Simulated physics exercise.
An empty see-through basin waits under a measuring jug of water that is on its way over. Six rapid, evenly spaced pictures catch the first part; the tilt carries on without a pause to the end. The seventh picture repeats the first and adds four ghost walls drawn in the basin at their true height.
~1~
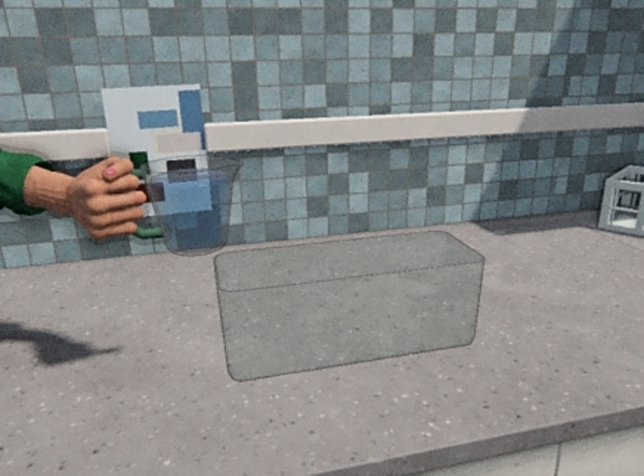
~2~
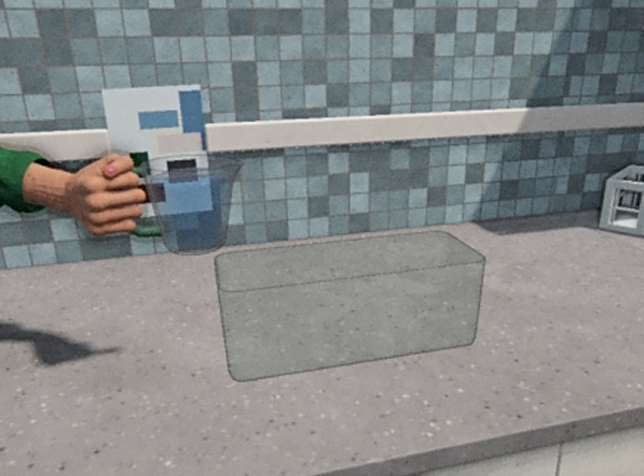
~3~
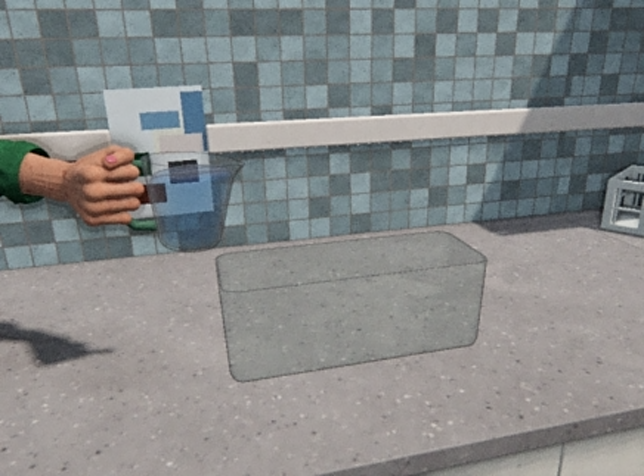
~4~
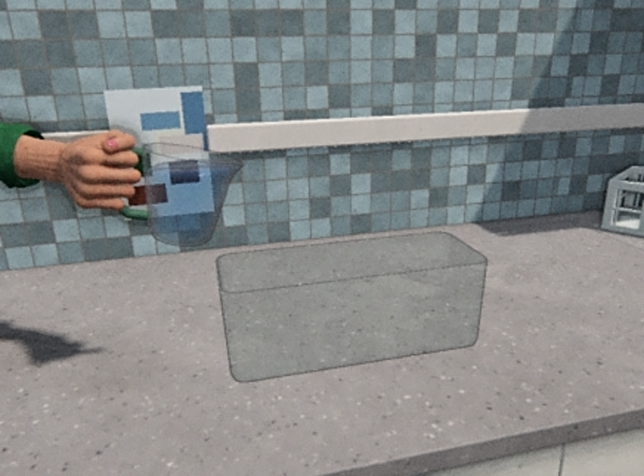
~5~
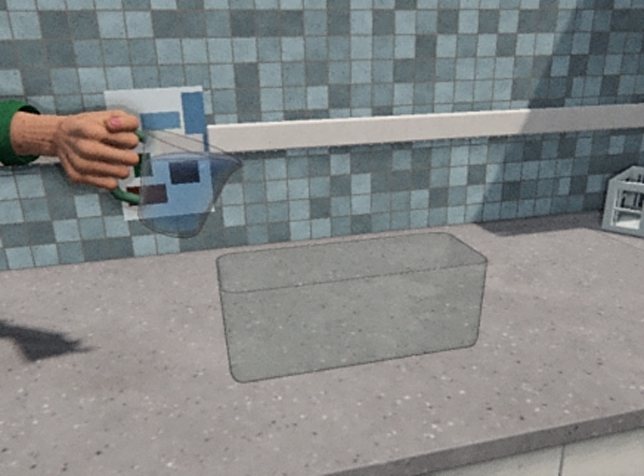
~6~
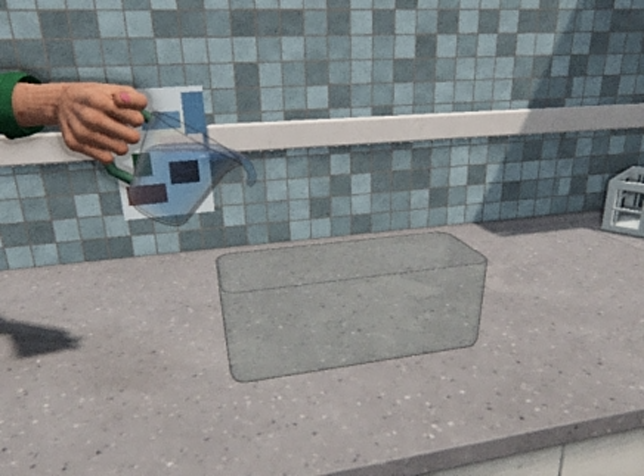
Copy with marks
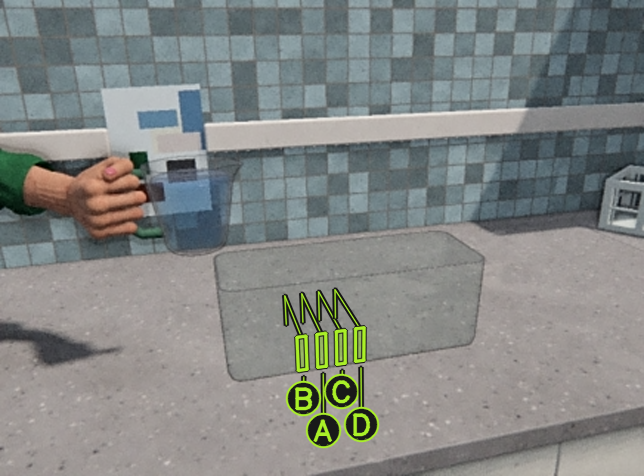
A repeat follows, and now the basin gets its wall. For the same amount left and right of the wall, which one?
C.
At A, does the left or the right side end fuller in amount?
More ends on the right.
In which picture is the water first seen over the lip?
In picture 6.
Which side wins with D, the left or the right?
The left one.
In lime, A at (323, 373); B at (303, 376); C at (342, 370); D at (361, 367).
With A, about 9 % ends left of the wall and 90 % right of it.
With B, about 4 % ends left of the wall and 95 % right of it.
With C, about 41 % ends left of the wall and 58 % right of it.
With D, about 93 % ends left of the wall and 4 % right of it.
